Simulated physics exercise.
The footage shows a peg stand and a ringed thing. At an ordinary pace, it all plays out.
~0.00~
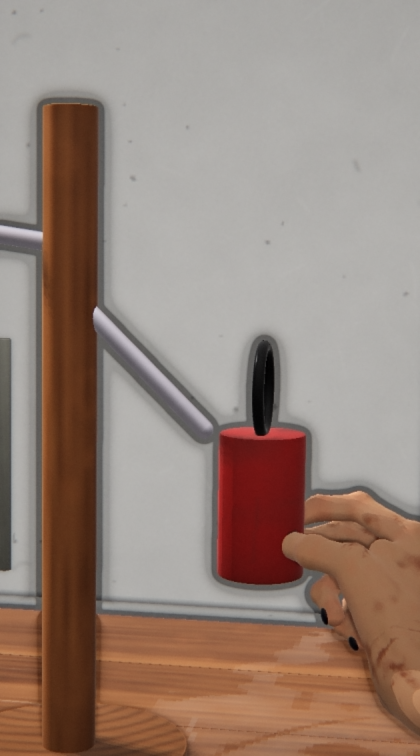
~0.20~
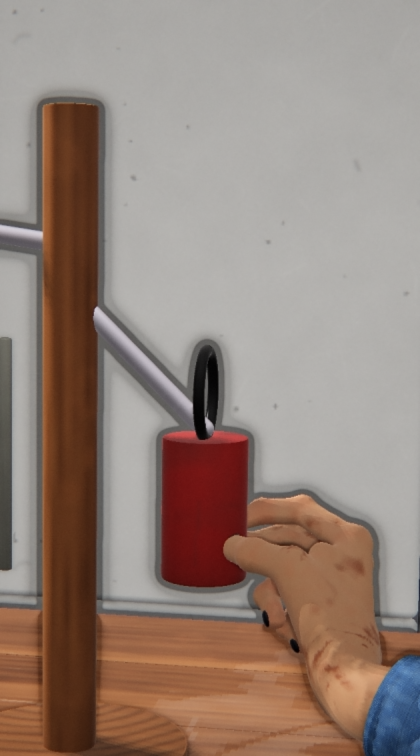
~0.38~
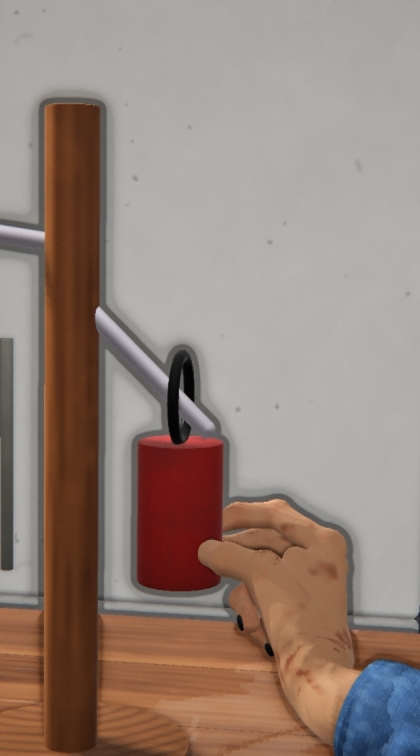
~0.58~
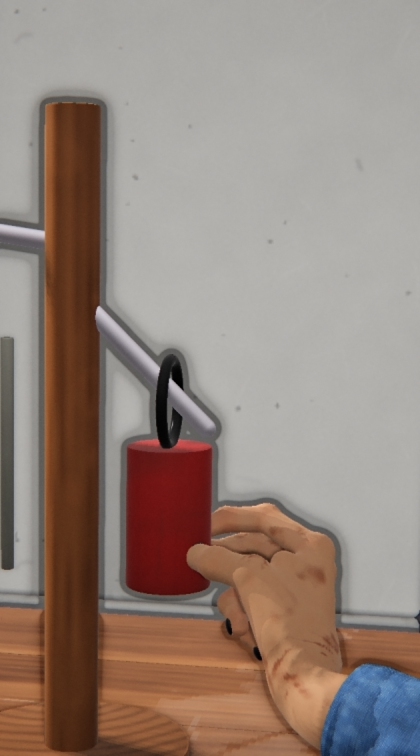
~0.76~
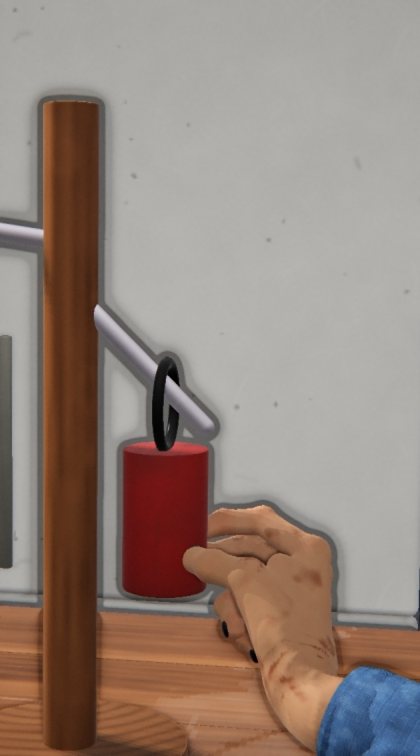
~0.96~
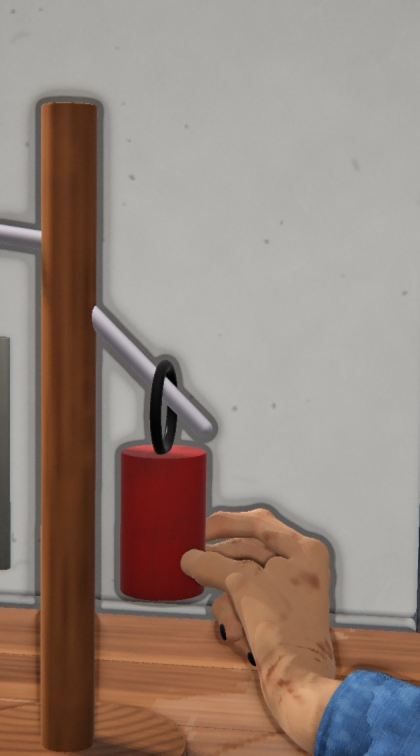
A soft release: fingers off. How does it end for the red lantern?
The red lantern falls down.
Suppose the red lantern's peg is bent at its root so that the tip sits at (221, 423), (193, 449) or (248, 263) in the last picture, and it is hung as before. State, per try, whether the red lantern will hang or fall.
The red lantern comes down; drops to the table; stays up.
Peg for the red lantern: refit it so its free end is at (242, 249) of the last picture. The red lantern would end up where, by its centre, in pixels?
Near (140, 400).
Around 1.10 s, red lantern leaning 22° off how it started near (187, 532).
Around 1.20 s, red lantern in the air near (239, 661).
Finally (2.0 s), the red lantern falls off, near (291, 737).
